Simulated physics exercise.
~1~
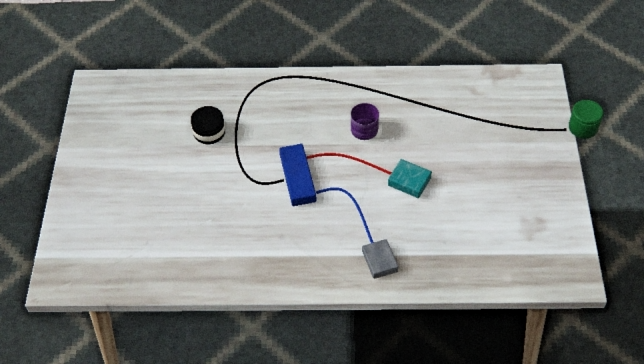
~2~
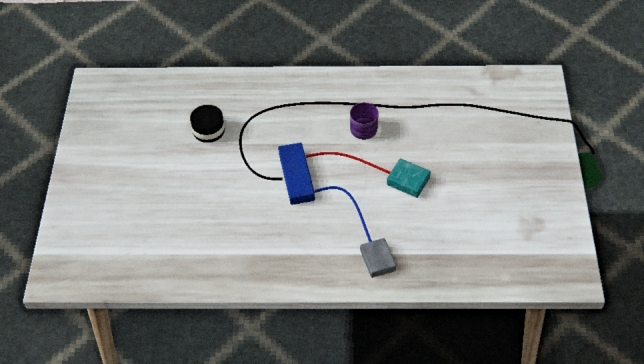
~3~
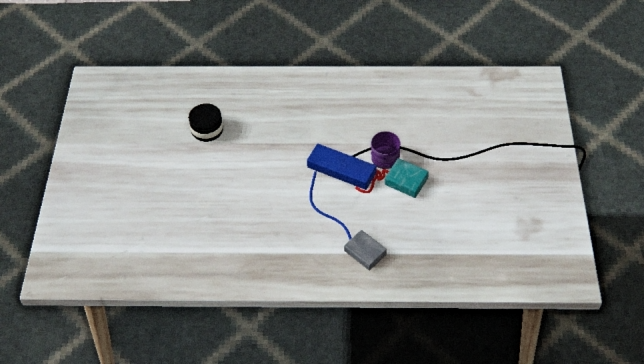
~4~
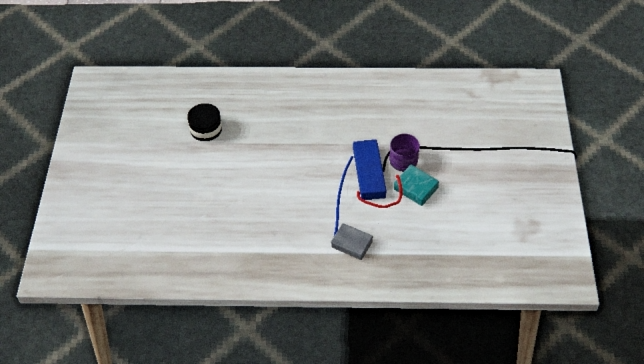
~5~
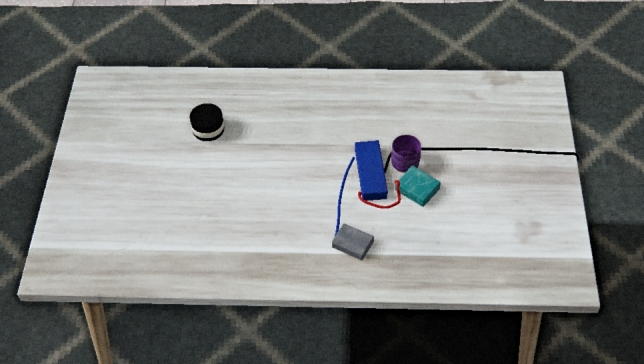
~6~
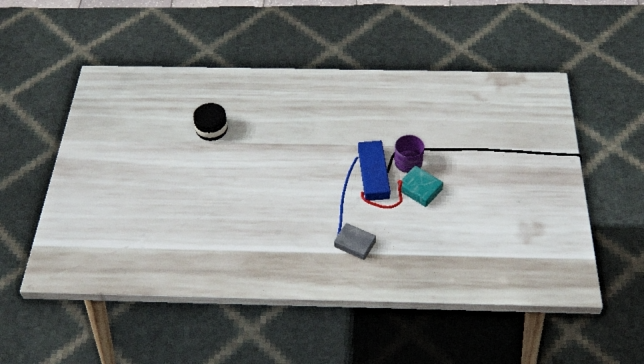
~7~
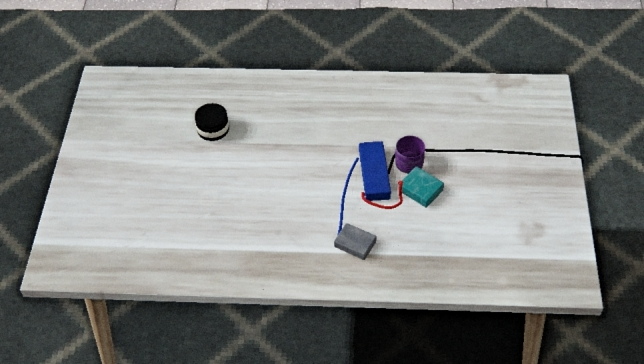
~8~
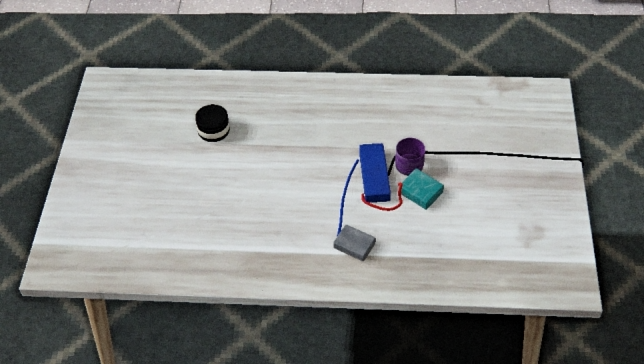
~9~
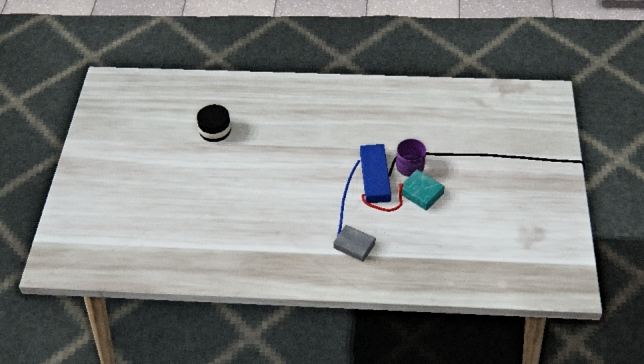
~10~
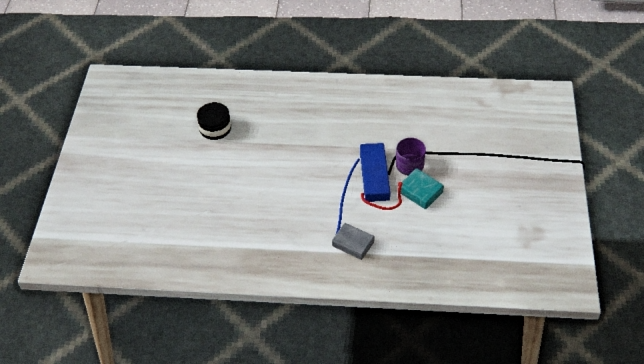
On a pale wooden table, a green speaker dropped over the right edge, and its black cable dragged the blue power strip right, shifting the purple cup, grey reader and teal charger before everything settled, the cable stretched to the edge and the black tin unmoved.
